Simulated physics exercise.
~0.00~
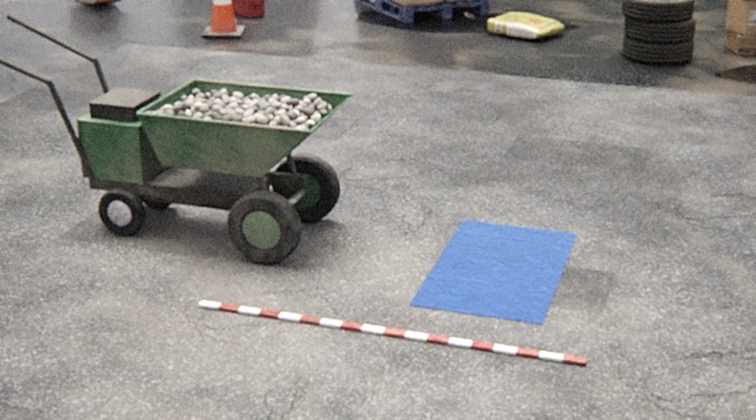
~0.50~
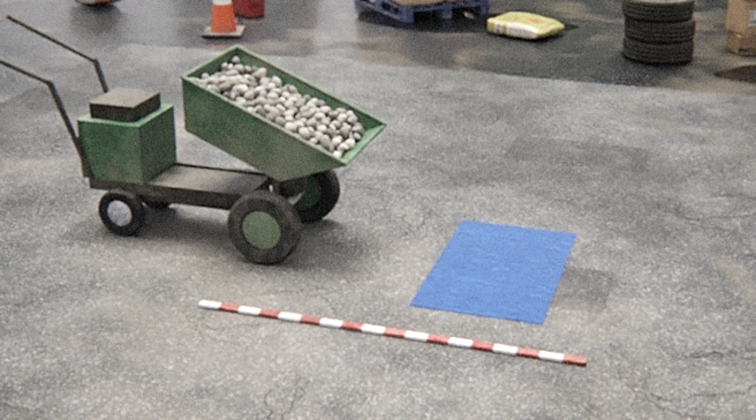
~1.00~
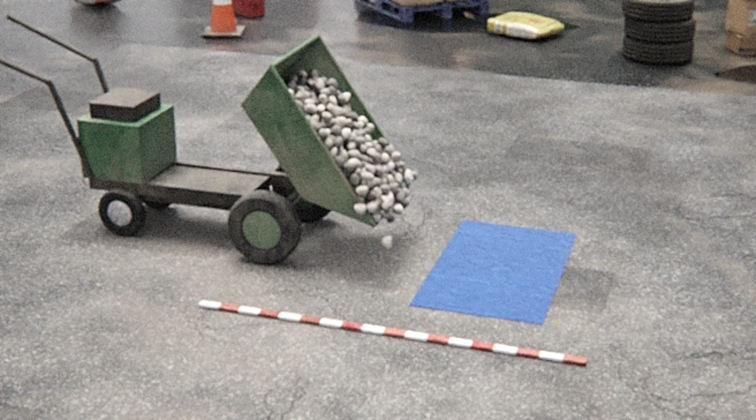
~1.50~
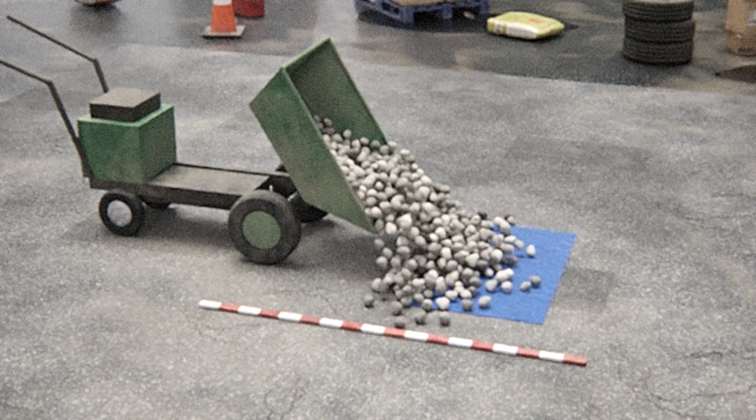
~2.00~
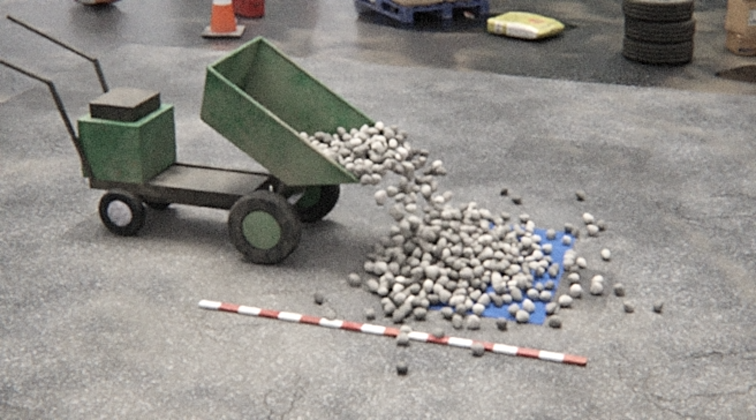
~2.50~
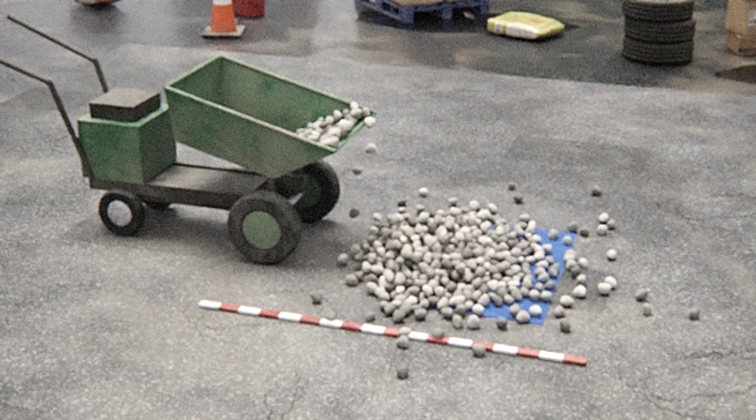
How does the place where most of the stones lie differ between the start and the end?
At the start the stones all sit in the green skip of the barrow. At the end most of them lie lower and to the right, in a spread heap on the ground that partly covers the blue sheet, with some still in the skip.
The green skip tips stones on and beside a blue sheet, then lowers partway, keeping some.
